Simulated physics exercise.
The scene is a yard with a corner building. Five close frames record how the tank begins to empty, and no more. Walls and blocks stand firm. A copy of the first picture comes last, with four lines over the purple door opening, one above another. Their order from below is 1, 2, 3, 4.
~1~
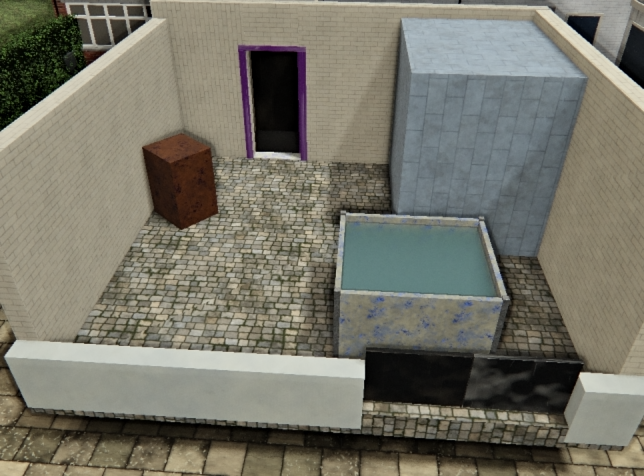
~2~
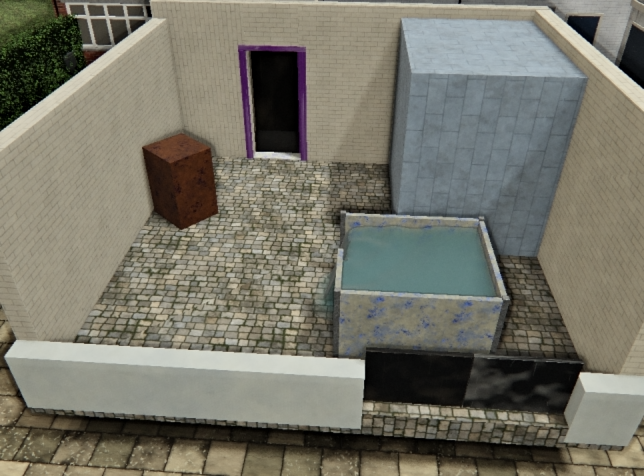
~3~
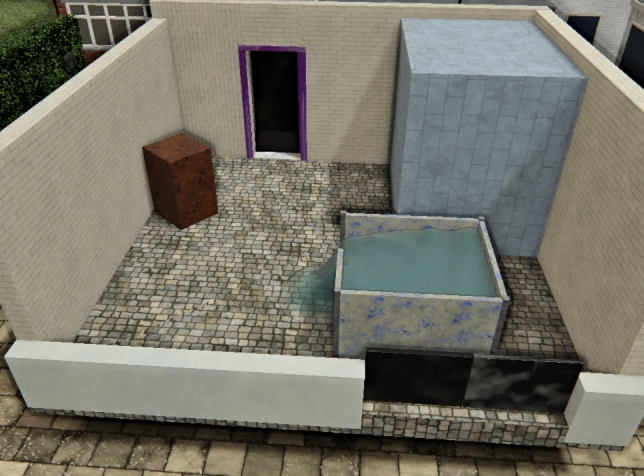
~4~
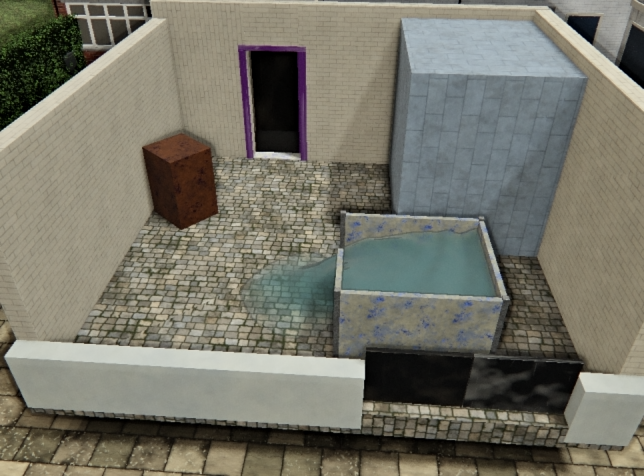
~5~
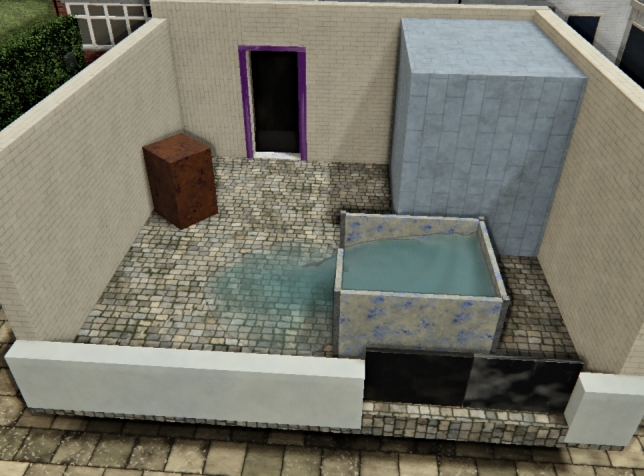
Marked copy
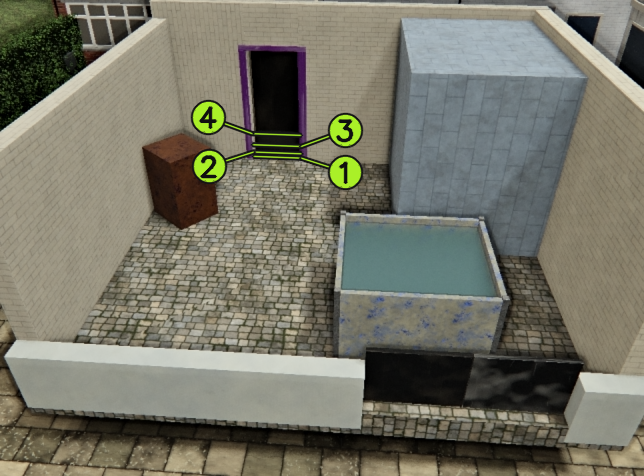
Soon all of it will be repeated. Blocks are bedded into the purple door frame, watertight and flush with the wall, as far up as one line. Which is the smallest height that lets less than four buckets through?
Use mark 2.
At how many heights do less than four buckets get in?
Three of the four.
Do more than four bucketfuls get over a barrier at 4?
No, that is safe.
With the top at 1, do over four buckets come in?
Yes.
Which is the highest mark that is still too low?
1 it is.
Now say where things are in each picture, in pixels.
Water in the tank at rest, its middle at (415, 258); foot of the purple doorway at (277, 159); shut gate at (471, 362).
Water covers 1 % of the ground and shows as far out as (323, 314).
Water covers 3 % of the ground and shows as far out as (287, 302).
Water covers 7 % of the ground and shows as far out as (247, 293).
Water covers 13 % of the ground and shows as far out as (217, 274).
On the marked copy, 1 at (277, 157); 2 at (277, 152); 3 at (277, 145); 4 at (276, 134); from the bottom up 1, 2, 3, 4.
With 1, about 11 bucketfuls get in.
With 2, a splash gets over, under a bucket.
With 3, nothing gets over.
With 4, nothing gets over.
